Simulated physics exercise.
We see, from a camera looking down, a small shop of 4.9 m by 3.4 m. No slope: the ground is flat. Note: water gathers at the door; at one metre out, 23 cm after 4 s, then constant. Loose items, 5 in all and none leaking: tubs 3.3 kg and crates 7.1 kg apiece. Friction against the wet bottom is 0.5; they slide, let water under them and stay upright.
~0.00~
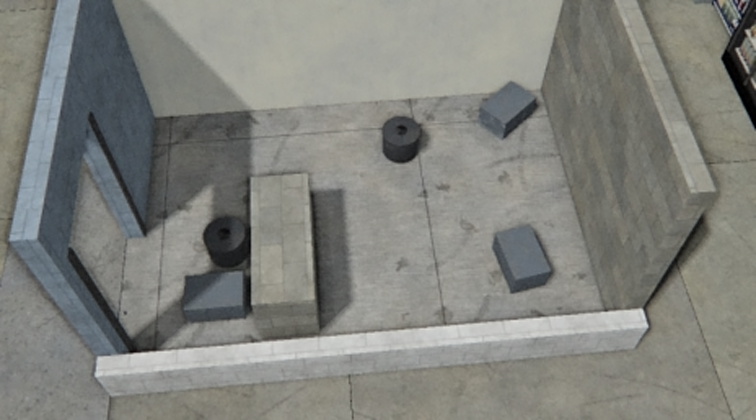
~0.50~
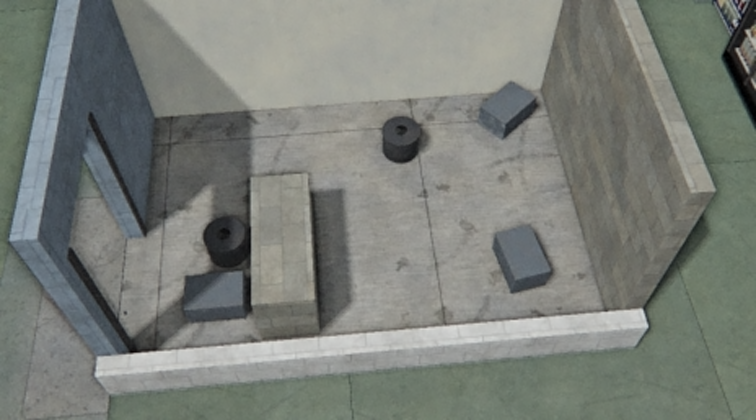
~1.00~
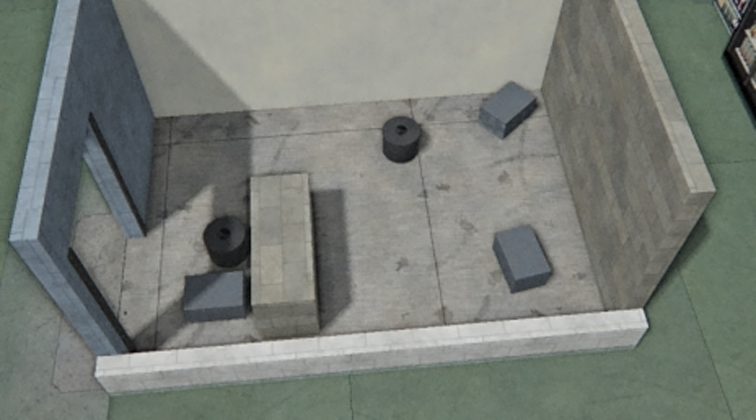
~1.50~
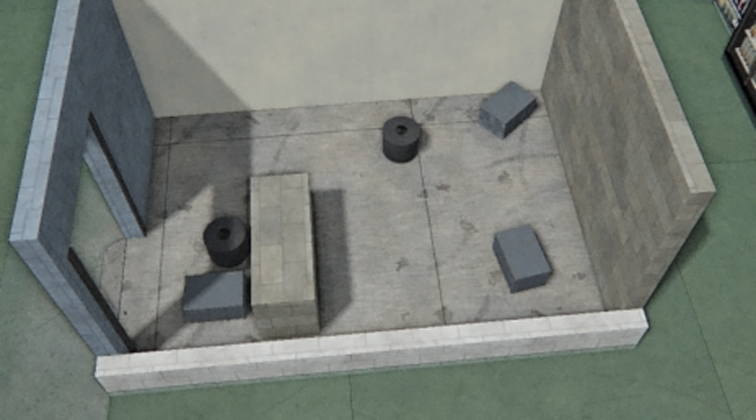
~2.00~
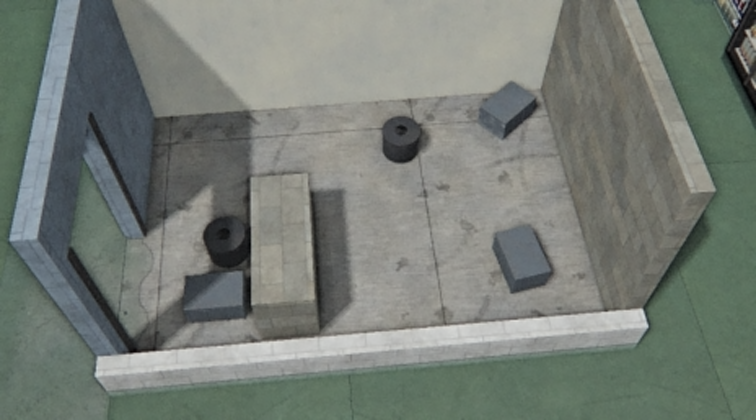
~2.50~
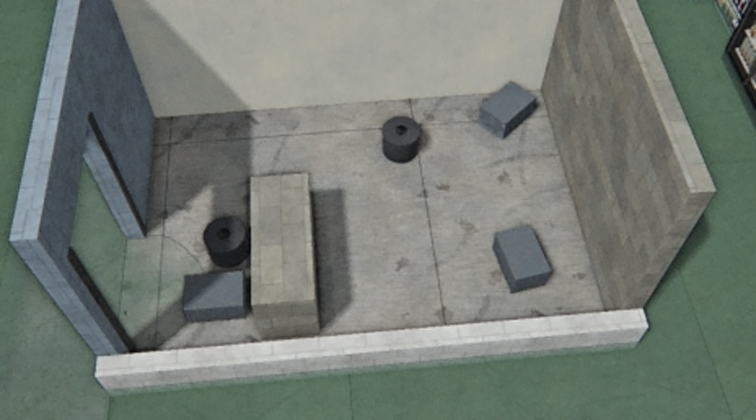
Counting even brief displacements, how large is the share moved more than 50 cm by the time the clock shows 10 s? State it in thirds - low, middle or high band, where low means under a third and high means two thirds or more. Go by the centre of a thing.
High band.
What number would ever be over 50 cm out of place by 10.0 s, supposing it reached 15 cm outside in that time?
Count under that change: 2.
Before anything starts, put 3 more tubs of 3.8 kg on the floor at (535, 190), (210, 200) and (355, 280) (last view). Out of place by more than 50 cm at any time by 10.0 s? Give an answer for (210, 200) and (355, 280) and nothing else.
One by one: Above; below.
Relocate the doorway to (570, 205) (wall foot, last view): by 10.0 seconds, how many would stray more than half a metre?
The answer would then be 2.
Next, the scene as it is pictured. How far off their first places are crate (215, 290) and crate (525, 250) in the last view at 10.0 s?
Shifts: 40 cm / 50 cm.
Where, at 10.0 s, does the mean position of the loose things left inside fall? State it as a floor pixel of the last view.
Somewhere near (386, 240).
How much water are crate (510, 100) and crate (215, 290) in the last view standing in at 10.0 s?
I'd put it at 10 cm and 18 cm respectively.
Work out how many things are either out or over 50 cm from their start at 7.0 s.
Tally: 2.
After 3.5 s 0 of 5 are over 50 cm from their spots; 0 afloat.
After 4.5 s 1 of 5 are over 50 cm from their spots; 1 afloat.
After 7.0 s 2 of 5 are over 50 cm from their spots; 2 afloat.
After 10.0 s 4 of 5 are over 50 cm from their spots, and 5 have been at some point; 5 afloat.
